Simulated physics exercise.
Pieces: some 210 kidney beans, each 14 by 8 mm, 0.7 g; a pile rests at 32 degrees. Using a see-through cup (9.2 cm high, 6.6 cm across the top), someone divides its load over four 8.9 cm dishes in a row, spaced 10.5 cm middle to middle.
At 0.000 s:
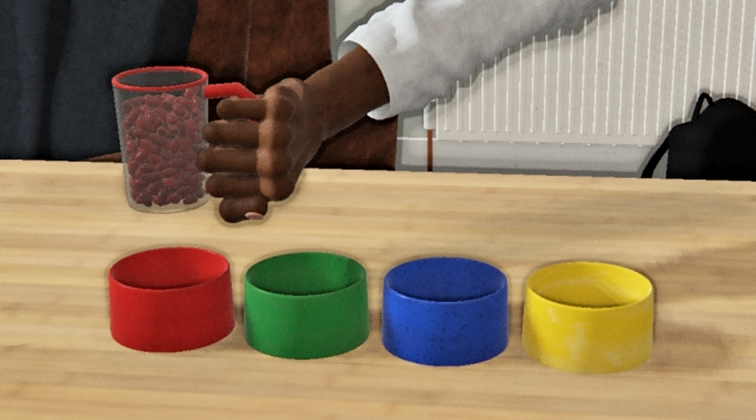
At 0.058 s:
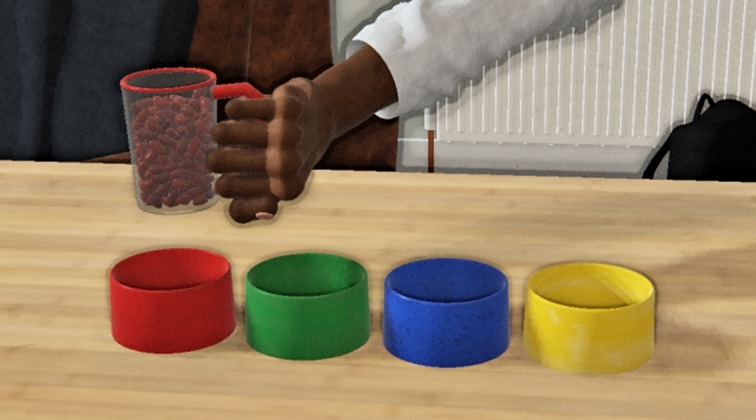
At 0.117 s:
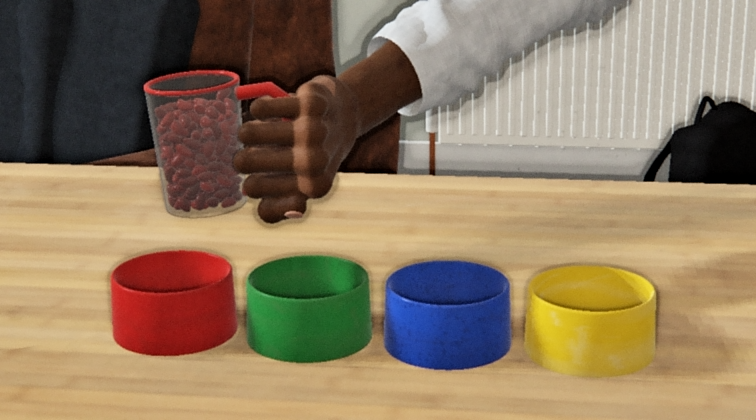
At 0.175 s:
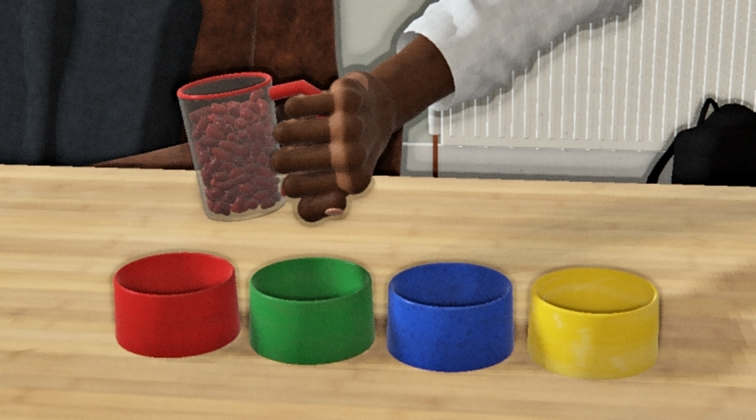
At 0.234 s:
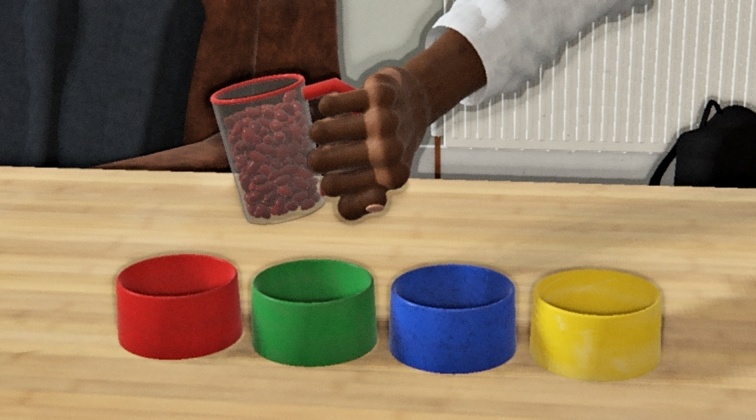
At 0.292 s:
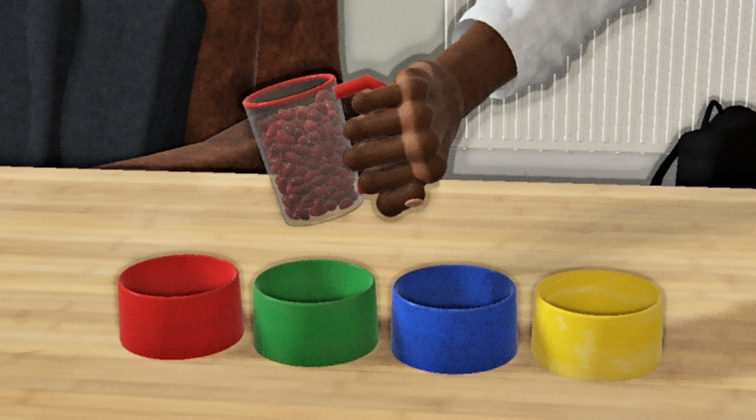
The clip opens with a hand holding a clear, red-rimmed cup of dark red beans upright at the left, behind four empty dishes in red, green, blue and yellow. The hand carries the cup steadily rightward, tilting it slightly until it leans above the table behind the green dish.
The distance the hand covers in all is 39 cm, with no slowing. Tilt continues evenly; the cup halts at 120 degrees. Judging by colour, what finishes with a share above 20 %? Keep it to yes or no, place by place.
Place by place: Red no, blue no, green no, yellow yes, counter no.
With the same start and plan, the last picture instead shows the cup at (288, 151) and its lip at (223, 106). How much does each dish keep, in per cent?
In the end red holds 0, blue holds 0, green holds 0, yellow holds 100.
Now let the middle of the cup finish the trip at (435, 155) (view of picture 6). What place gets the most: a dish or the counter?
That'd be green, it takes the most.
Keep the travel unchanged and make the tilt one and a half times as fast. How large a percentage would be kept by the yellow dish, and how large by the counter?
In that case the yellow dish gets 100 while the counter gets 0.
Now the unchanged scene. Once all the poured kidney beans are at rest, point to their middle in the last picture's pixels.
Roughly (599, 321).
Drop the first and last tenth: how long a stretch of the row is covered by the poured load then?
I'd put it near 5 cm.
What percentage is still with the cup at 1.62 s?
I'd put it at roughly 90 per cent.
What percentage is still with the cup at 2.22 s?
Estimate: Around 10 % of the load.
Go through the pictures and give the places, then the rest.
The first picture shows cup at (164, 140), tilt 0 degrees, lip at (117, 78), moved 0.0 cm; middle of the pieces at (169, 153); red dish at (170, 269); green dish at (305, 274); blue dish at (445, 280); yellow dish at (589, 286).
The second picture shows cup at (173, 142), tilt 1 degrees, lip at (125, 80), moved 0.6 cm; middle of the pieces at (179, 154).
The third picture shows cup at (199, 145), tilt 4 degrees, lip at (148, 85), moved 2.5 cm; middle of the pieces at (205, 157).
The fourth picture shows cup at (235, 147), tilt 7 degrees, lip at (181, 91), moved 5.0 cm; middle of the pieces at (242, 160).
The fifth picture shows cup at (272, 150), tilt 11 degrees, lip at (214, 97), moved 7.5 cm; middle of the pieces at (279, 162).
The sixth picture shows cup at (307, 151), tilt 14 degrees, lip at (247, 101), moved 10.0 cm; middle of the pieces at (315, 163); red dish at (179, 276); green dish at (314, 282); blue dish at (454, 288); yellow dish at (598, 293). Its pace works out near 60 degrees a second; the hand travels 43 cm a second.
After 1.09 s, tilt 64 degrees; cup holds 100 %.
After 1.62 s, tilt 96 degrees; cup holds 90 %, yellow 5 %.
After 2.22 s, tilt 120 degrees; cup holds 10 %, yellow 90 %.
In the end, at 2.9 s, red 0 %, blue 0 %, green 0 %, yellow 100 %, counter 0 %.
